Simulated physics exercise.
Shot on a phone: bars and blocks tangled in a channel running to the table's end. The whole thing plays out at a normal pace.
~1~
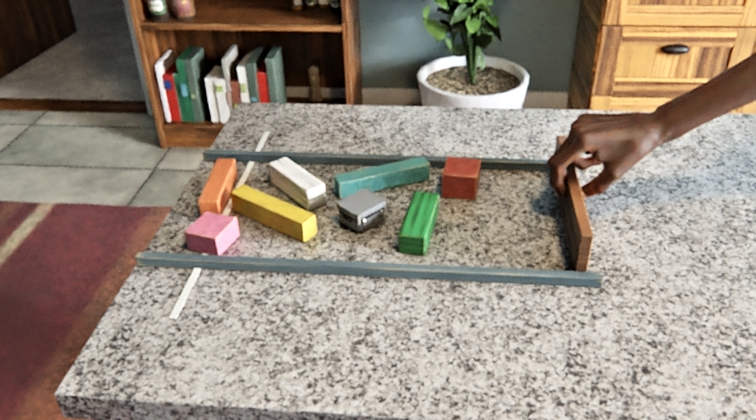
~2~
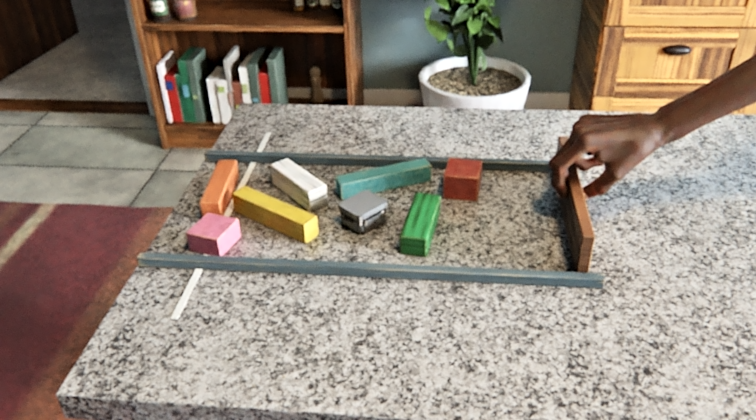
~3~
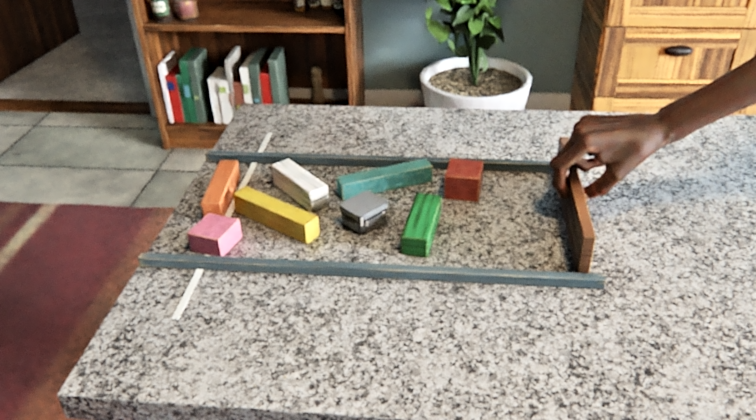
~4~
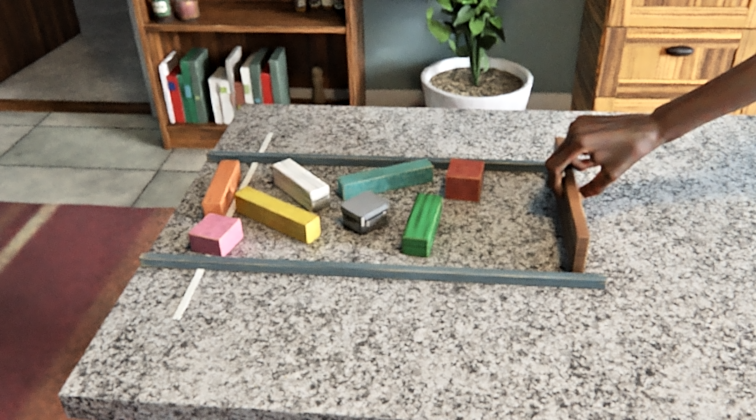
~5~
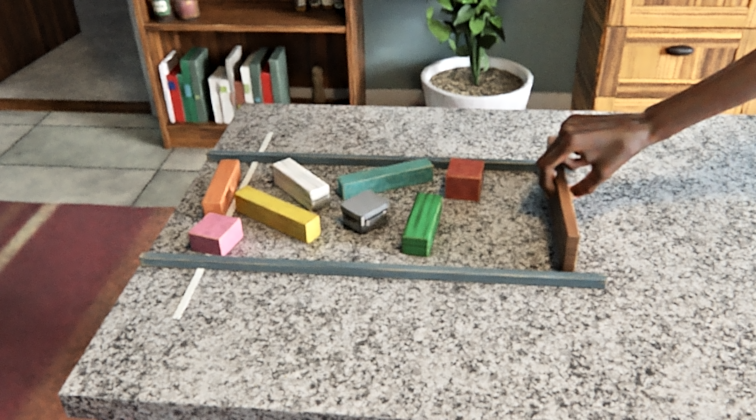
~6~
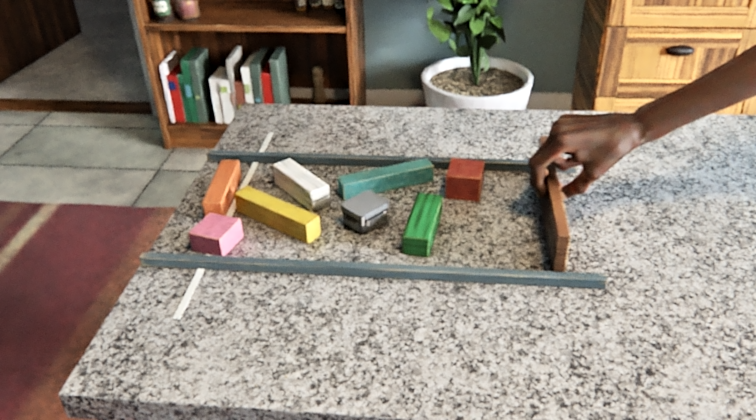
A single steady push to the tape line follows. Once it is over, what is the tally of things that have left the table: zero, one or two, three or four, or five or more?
A tally of three or four.
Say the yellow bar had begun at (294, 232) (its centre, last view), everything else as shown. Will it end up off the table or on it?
Placed there, it does not drop.
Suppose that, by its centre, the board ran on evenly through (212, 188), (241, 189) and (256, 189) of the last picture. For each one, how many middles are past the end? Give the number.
The numbers past the end are 6, 4 and 2.
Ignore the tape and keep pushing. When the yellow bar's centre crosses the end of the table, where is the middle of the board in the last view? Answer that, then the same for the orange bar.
Points: About (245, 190) and about (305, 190).
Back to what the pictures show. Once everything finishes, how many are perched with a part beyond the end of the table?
Things overhanging at the end: 1.
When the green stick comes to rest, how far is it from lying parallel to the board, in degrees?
I'd estimate about 0 degrees.
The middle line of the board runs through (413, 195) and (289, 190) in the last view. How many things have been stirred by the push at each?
First position 4; second position 8.
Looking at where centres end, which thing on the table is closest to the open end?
The turquoise bar.
Early on, none off yet; orange bar at rest near (223, 189); pink block at rest near (216, 235); yellow bar at rest near (277, 213).
A while later, none off yet; orange bar travelled a little near (203, 190); pink block at rest near (216, 235); yellow bar travelled a little near (250, 220).
Finally, the number that fall off is three or four; lost, white stick, yellow bar, pink block and orange bar.
